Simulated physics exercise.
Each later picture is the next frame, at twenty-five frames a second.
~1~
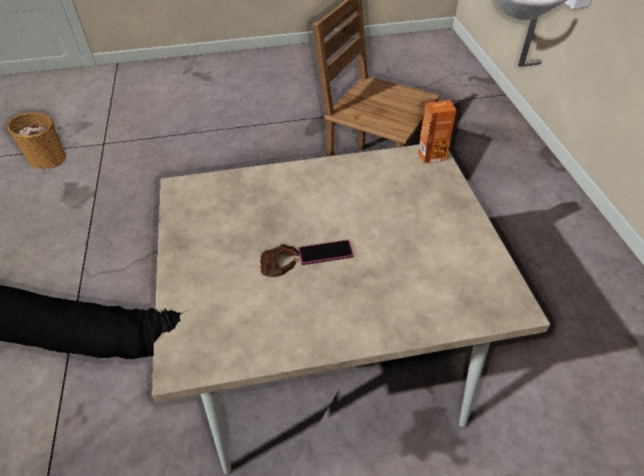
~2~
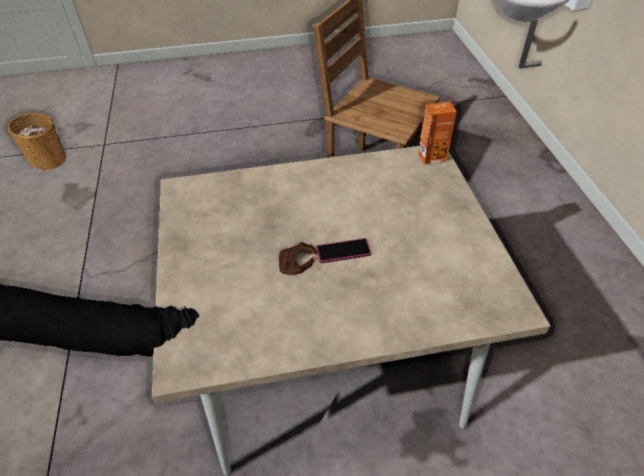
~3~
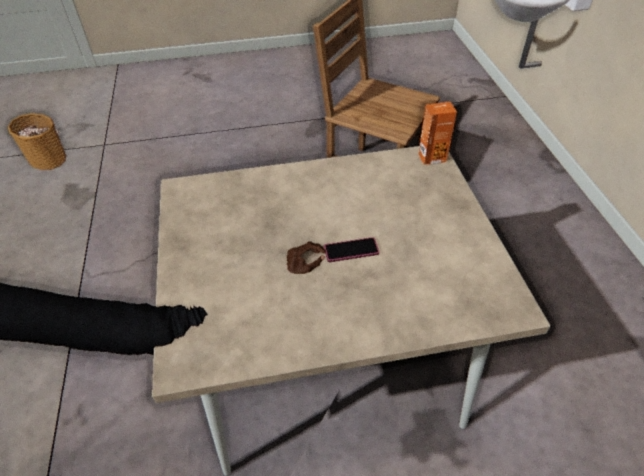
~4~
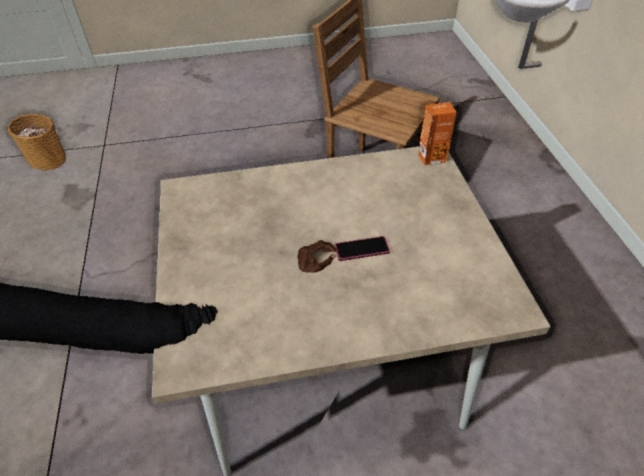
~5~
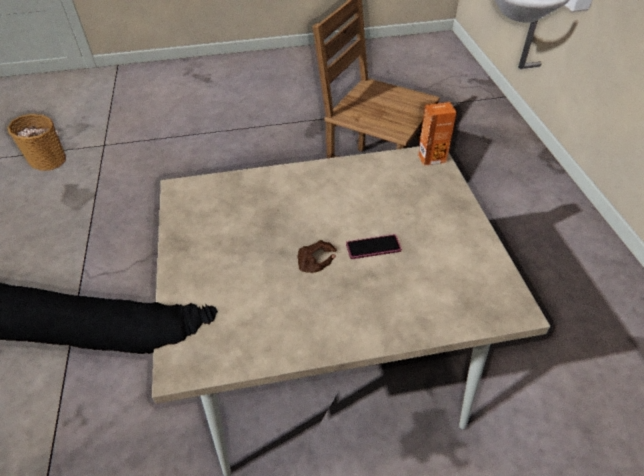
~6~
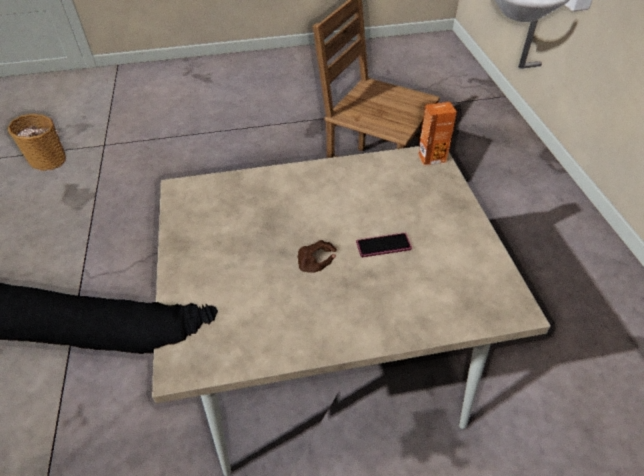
A dark-sleeved arm with a brown hand pushed a pink-edged phone a short way right across the table; then the hand stopped, and the phone slid a little farther right on its own.
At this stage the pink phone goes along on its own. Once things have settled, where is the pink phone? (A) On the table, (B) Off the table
(A) On the table.
Then, 0.10 s on from there, pink phone shifted about its own width near (402, 242).
Then, 0.20 s on from there, pink phone shifted about its own width near (412, 240).
Then, 0.30 s on from there, pink phone shifted about its own width near (414, 240).
In the end, moved from the start, pink phone. At the end, from the last picture's camera, pink phone near (414, 240).
